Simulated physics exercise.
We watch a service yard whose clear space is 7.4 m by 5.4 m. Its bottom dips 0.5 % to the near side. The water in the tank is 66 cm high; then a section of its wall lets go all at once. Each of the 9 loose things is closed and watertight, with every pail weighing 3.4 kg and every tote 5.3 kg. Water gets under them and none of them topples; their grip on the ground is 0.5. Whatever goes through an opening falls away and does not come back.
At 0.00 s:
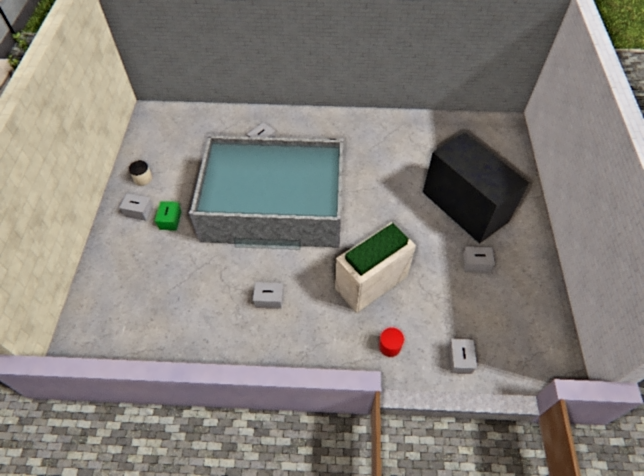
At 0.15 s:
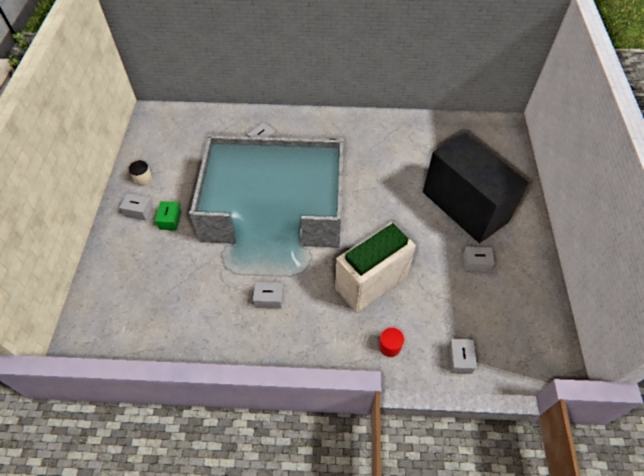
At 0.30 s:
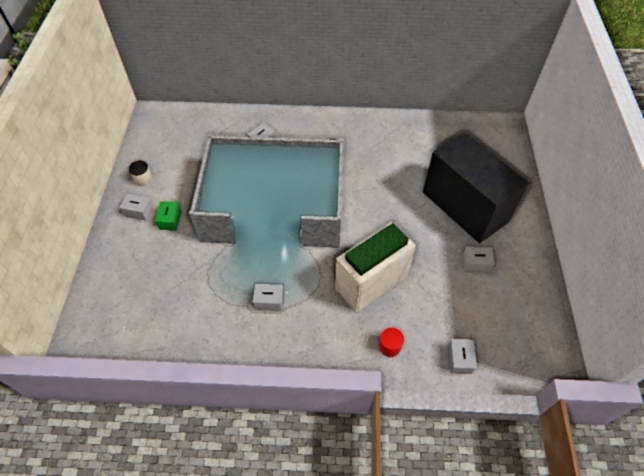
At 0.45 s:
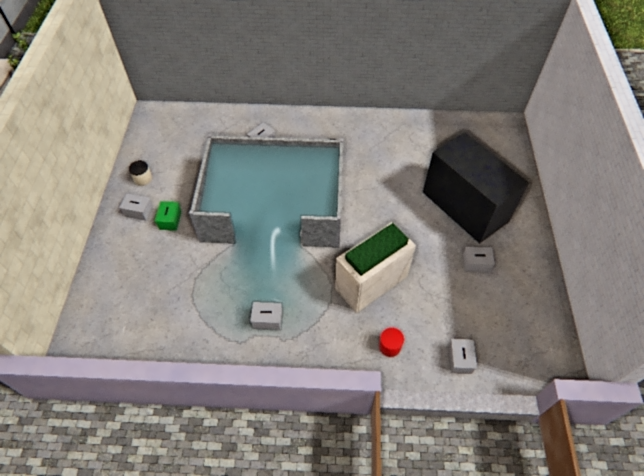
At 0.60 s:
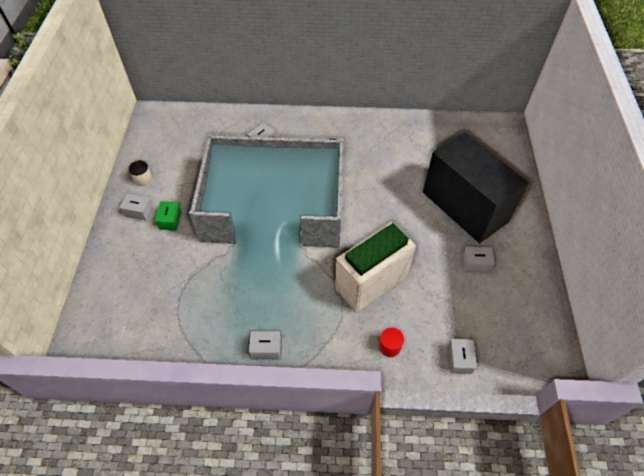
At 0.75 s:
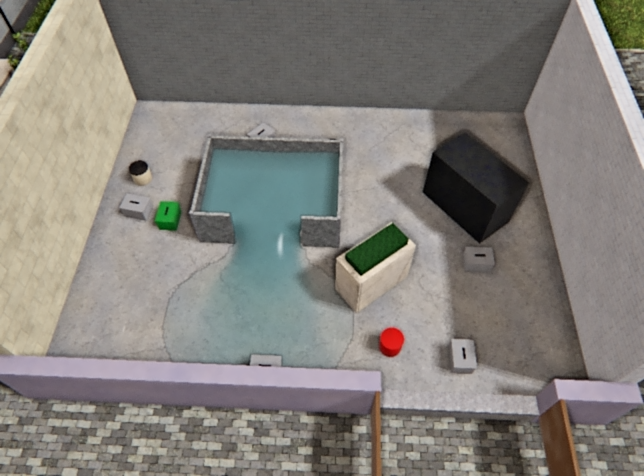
In a walled yard, the front of a stone water tank opened and water spread across the ground toward the near wall, pushing one small grey box along with it while everything else stayed put.
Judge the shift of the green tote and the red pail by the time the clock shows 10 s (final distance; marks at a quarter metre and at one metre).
In order: Chances are the green tote gets dragged off a good way; chances are the red pail gets dragged off a good way.
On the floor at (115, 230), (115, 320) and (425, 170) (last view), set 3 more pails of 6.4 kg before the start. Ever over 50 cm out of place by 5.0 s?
In turn: Past it, more, short of it.
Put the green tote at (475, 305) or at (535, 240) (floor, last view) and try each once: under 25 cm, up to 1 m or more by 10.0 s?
Try one, it is swept a long way; try two, it is swept a long way.
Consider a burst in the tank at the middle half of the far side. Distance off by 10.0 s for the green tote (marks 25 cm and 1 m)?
In that case the green tote travels far.
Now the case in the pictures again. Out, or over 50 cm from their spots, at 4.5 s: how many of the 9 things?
By that time the total stands at 5.
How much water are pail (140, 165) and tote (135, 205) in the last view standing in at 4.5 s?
Some 3 cm at the first, some 3 cm at the second.
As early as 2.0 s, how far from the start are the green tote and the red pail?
I'd guess about 0 cm and 50 cm by that point.
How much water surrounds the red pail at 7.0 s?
I'd say around 3 cm.
After 2.0 s the green tote is near (167, 211), 0.0 m from its start, aground; the red pail is near (426, 323), 0.5 m from its start, aground; 0 of 9 are out; 1 afloat.
After 4.5 s the green tote is near (191, 201), 0.4 m from its start, afloat; the red pail is near (535, 249), 2.6 m from its start, afloat; 0 of 9 are out; 4 afloat.
After 7.0 s the green tote is near (216, 112), 2.3 m from its start, afloat; the red pail is near (510, 167), 3.7 m from its start, aground; 0 of 9 are out; 4 afloat.
After 10.0 s the green tote is near (332, 120), 3.3 m from its start, afloat; the red pail is near (500, 156), 3.9 m from its start, aground; 1 of 9 are out; 3 afloat.
